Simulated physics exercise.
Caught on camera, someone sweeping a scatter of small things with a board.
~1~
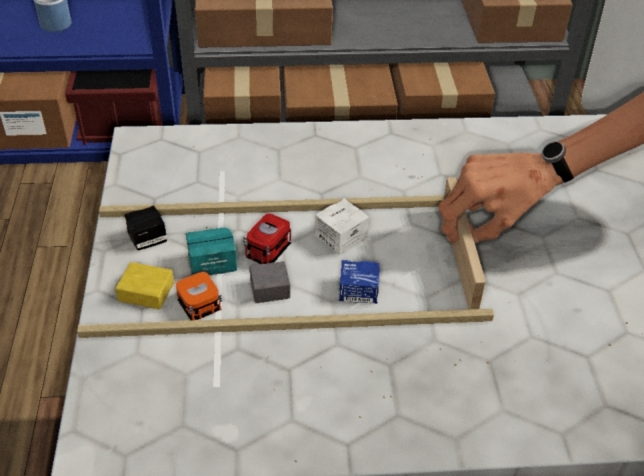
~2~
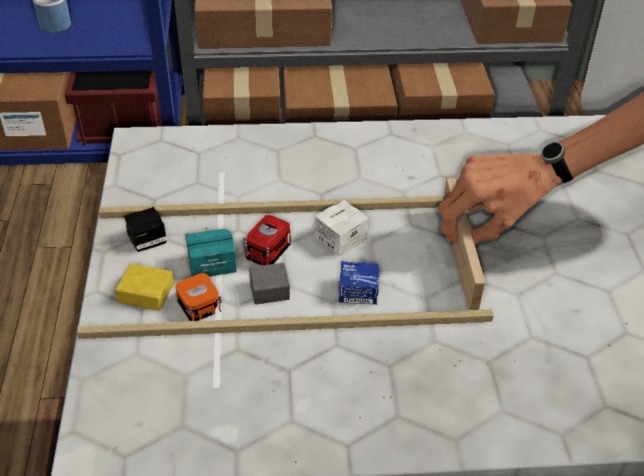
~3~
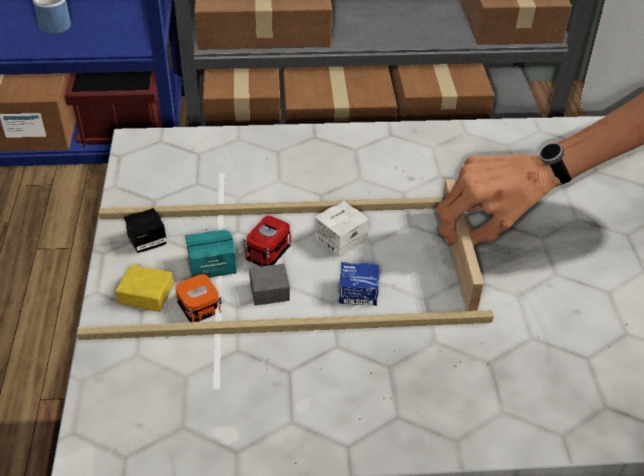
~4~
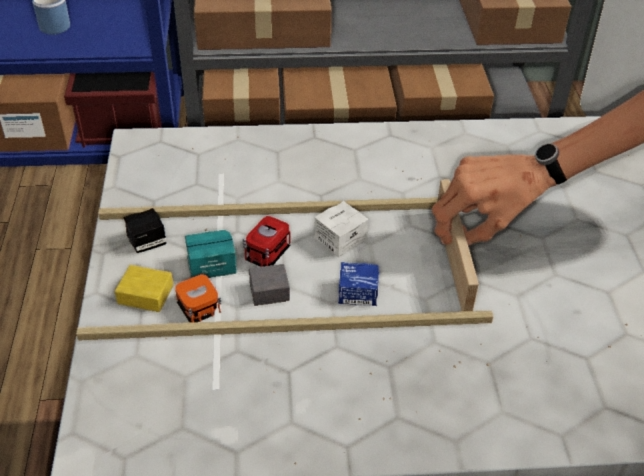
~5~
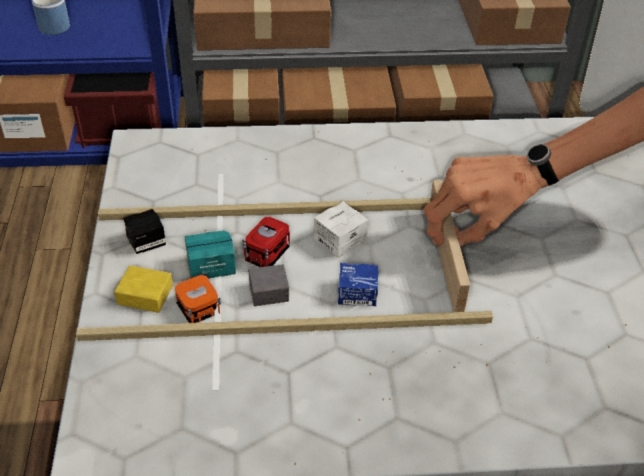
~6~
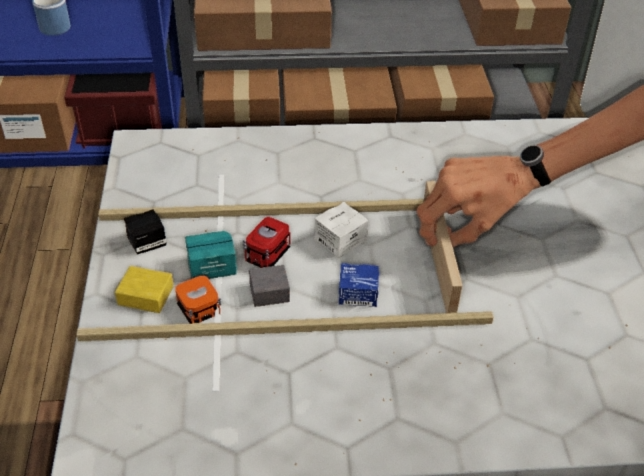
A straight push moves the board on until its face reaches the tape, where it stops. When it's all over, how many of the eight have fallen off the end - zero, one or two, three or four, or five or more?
Fallen: Nil.
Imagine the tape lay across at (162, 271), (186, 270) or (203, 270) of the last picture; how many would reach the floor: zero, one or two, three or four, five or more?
Just one or two; 1 or 2; not one.
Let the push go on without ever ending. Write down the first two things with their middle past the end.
Earliest first: The yellow block, then the turquoise box.
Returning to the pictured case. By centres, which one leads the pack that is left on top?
The one you want is the yellow block.
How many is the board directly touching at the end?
Count recorded: 3.
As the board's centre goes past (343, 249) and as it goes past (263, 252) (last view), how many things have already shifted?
First 2, then 7.
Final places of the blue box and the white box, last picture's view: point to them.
Reading them off: First (198, 289); then (200, 221).
Soon after, none off yet; black box at rest near (145, 232); yellow block at rest near (145, 289); orange case at rest near (198, 300).
Then, none off yet; black box at rest near (145, 232); yellow block at rest near (145, 289); orange case at rest near (195, 301).
At rest, the number that fall off is zero.
